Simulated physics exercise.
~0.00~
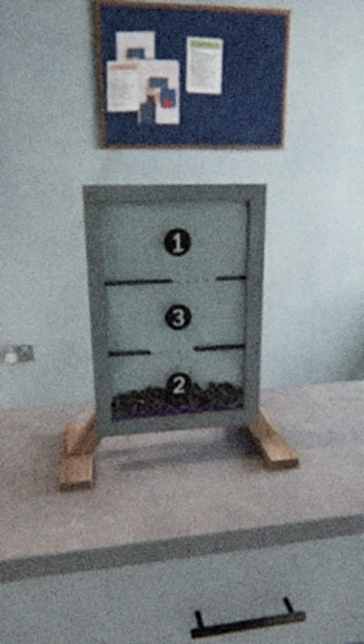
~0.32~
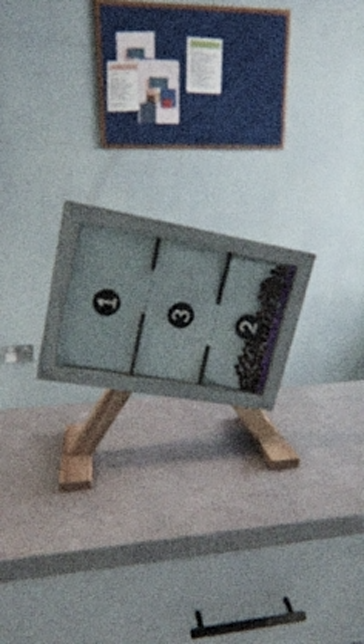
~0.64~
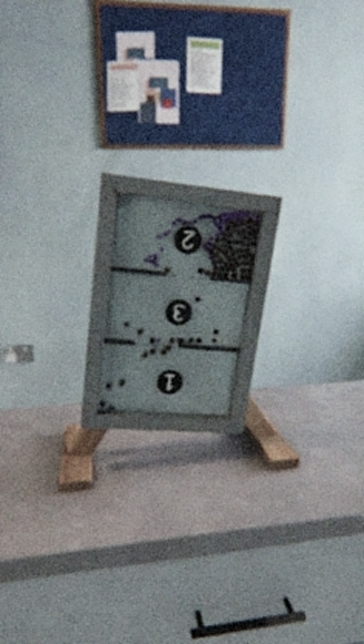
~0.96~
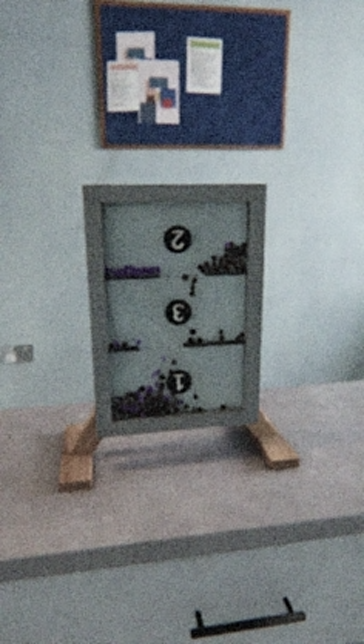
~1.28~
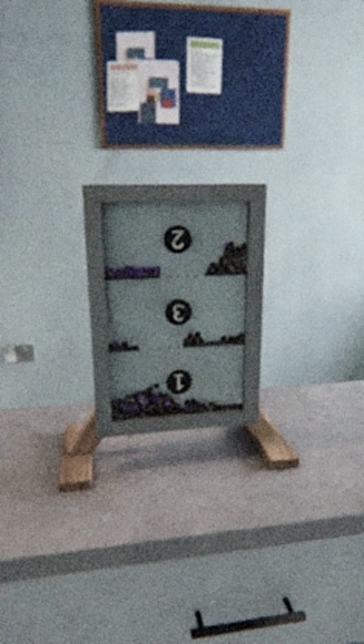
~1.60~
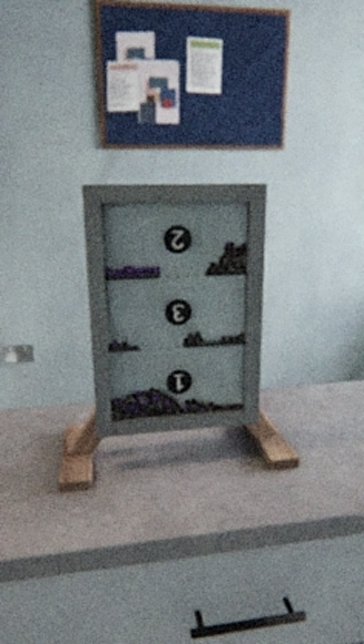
The clip opens on a flat, windowed box standing upright on wooden feet, its three numbered chambers stacked and a layer of small dark and purple pills lying in the bottom one, chamber two. The box turns anticlockwise onto its side, and the pills stay bunched in chamber two, now at the right. It keeps turning until it is upside down, and pills spill through the gaps in the shelves into chambers three and one. The flow then stops, leaving a low heap at the bottom in chamber one, piles on both sides of chamber two, and a little in chamber three.
